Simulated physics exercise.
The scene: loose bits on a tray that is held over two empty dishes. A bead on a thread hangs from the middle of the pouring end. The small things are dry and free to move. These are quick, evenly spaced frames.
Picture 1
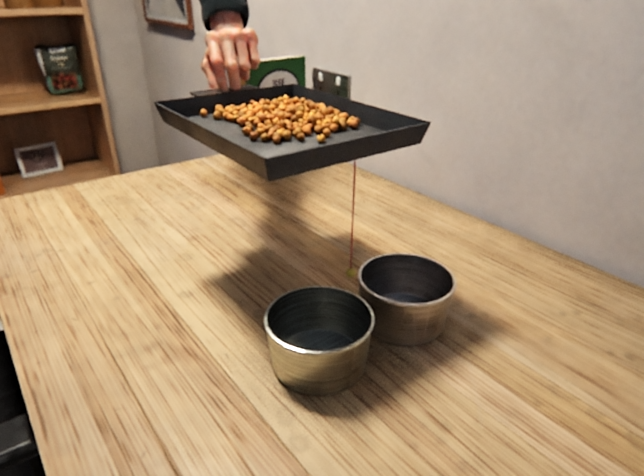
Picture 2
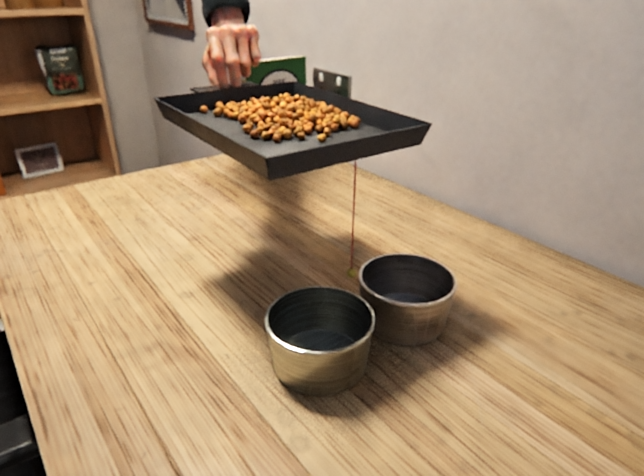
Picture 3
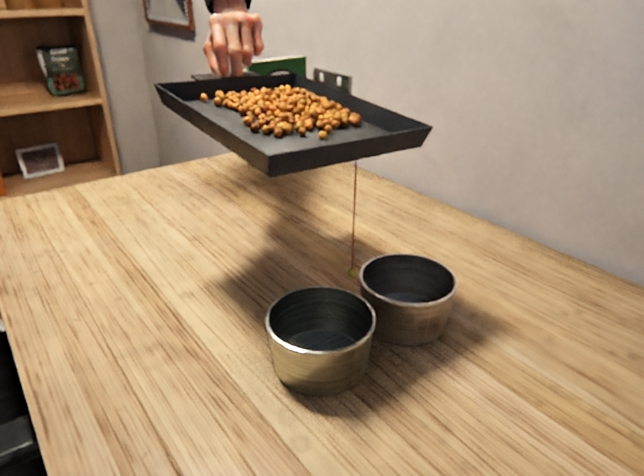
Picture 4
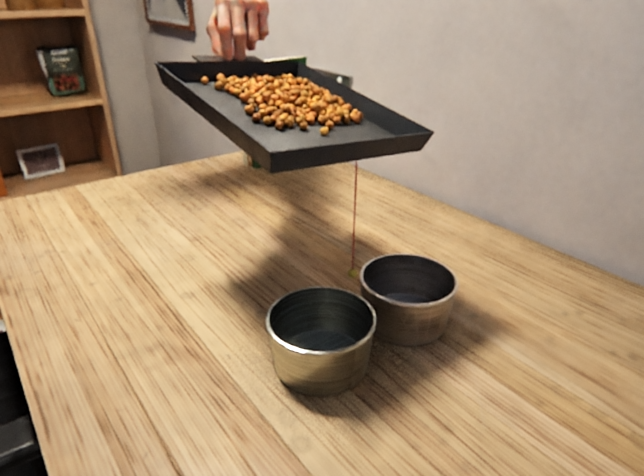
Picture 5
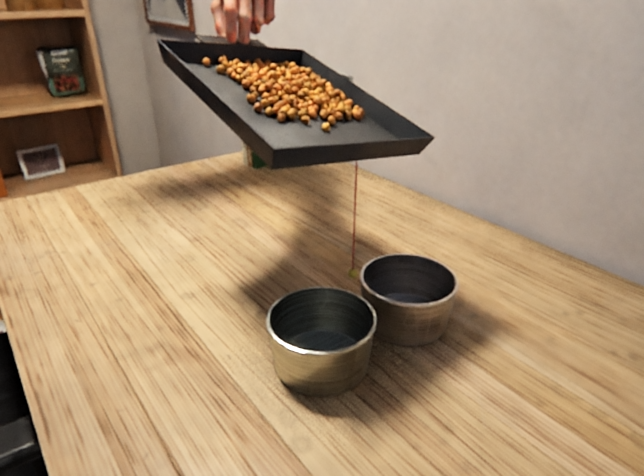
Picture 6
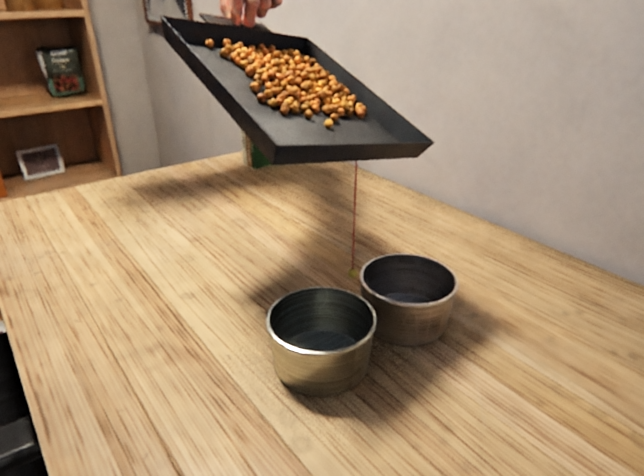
At first, a hand holds a dark tray of roasted chickpeas nearly level above two empty metal dishes on a wooden table, a thread hanging beneath its near edge. Then the hand steadily raises the far end, tilting the tray more steeply toward the viewer while the chickpeas stay heaped on it.
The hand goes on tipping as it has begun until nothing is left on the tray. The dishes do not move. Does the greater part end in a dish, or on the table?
They take more than half between them.
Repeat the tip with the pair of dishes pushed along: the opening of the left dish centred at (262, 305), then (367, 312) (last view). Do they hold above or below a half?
In turn: Below a half; most of it.
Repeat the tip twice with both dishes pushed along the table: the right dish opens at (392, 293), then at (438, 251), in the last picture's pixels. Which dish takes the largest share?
In turn: Right; right.
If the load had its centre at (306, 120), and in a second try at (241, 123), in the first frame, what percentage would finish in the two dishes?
Roughly 70 per cent, and 80 per cent.
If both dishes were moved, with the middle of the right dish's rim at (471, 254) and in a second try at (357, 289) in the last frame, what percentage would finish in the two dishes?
Near 60 % and 10 %.
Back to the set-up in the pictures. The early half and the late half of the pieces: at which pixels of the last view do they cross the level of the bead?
The first part at (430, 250); the rest at (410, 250).
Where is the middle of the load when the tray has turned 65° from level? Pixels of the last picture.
Around (387, 125).
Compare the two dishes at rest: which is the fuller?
That is the right one.
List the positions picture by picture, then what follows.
In the first frame, corners of the pouring end (268, 155) and (422, 122), level; middle of the load (290, 118), roasted chickpeas; left dish (353, 364); right dish (440, 317); bead on its thread (351, 273).
In the second frame, corners of the pouring end (269, 154) and (423, 123), level; middle of the load (291, 116).
In the third frame, corners of the pouring end (271, 152) and (425, 125), tipped barely, lowest at the right corner; middle of the load (291, 110).
In the fourth frame, corners of the pouring end (274, 148) and (426, 130), tipped a little, lowest at the right corner; middle of the load (293, 100).
In the fifth frame, corners of the pouring end (278, 145) and (427, 135), tipped clearly, lowest at the right corner; middle of the load (295, 91).
In the sixth frame, corners of the pouring end (281, 141) and (427, 139), tipped clearly, lowest at the right corner; middle of the load (299, 82); left dish (355, 364); right dish (442, 317).
Just after the last frame, tray tipped steeply; almost all on the tray; just a few in the air.
A moment on, tray tipped past a quarter turn; roughly a third on the tray; roughly a quarter in the right dish; about a tenth outside both; roughly a quarter in the air.
Further on, tray tipped past a quarter turn; the larger part in the right dish; roughly a quarter outside both.
When it is over, tray tipped past a quarter turn; not one in the left dish; the larger part in the right dish; roughly a quarter outside both.
